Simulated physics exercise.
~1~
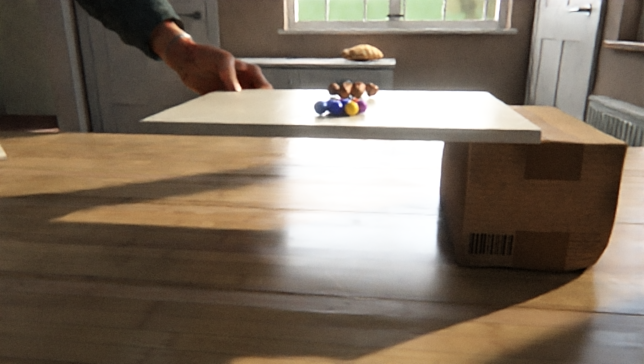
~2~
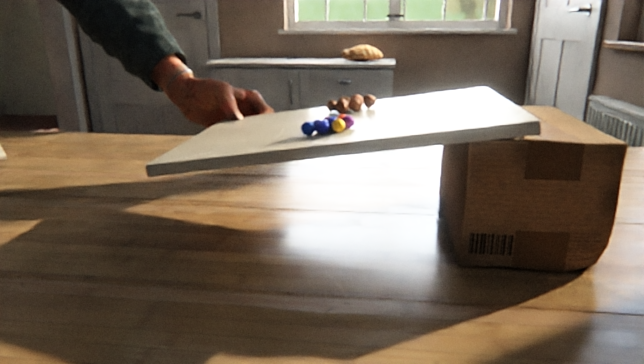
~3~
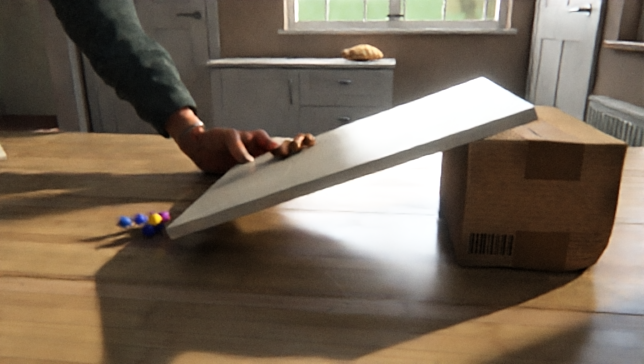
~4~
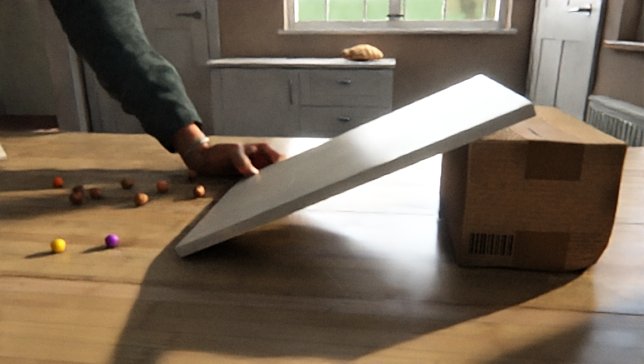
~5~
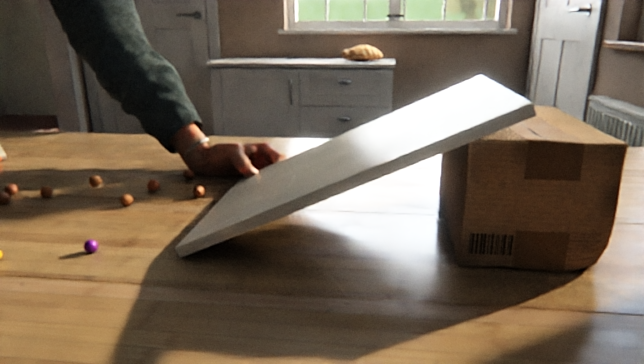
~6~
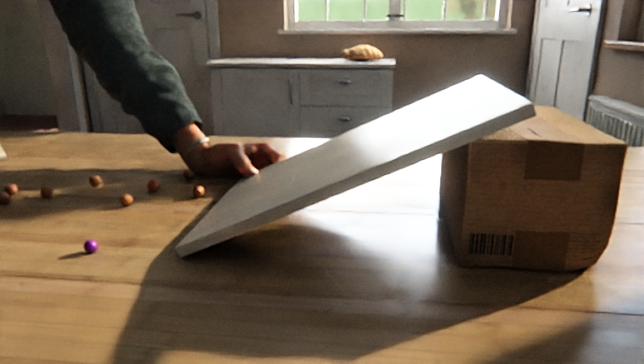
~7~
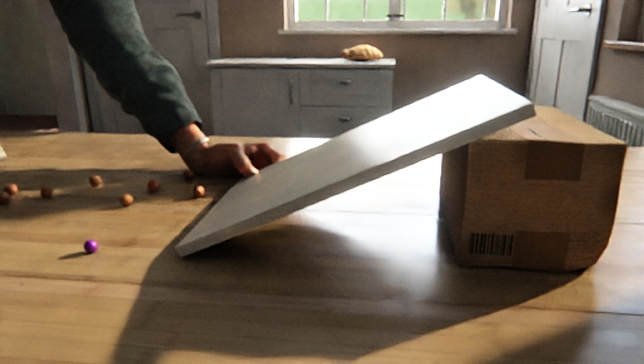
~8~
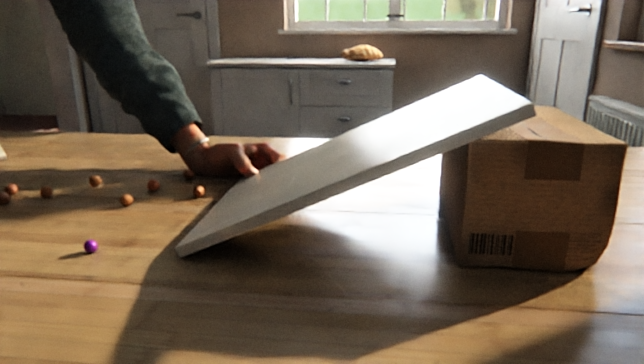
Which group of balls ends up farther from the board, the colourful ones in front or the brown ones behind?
The colourful front group ends up farther away. Most of it rolls out of view to the left, while several brown balls come to rest closer to the board.
A pale board, one end on a cardboard box and the other held by a hand, carries a cluster of small colourful balls in front and brown ones behind. The hand lowers its end, and the board tips down to the left. The colourful balls roll down the slope first and spill onto the wooden table, with the brown ones following. Both groups scatter leftward, and the blue and yellow balls pass out of view. At the end the board rests steeply tilted under the still hand, with one purple ball and several brown ones lying motionless on the left.
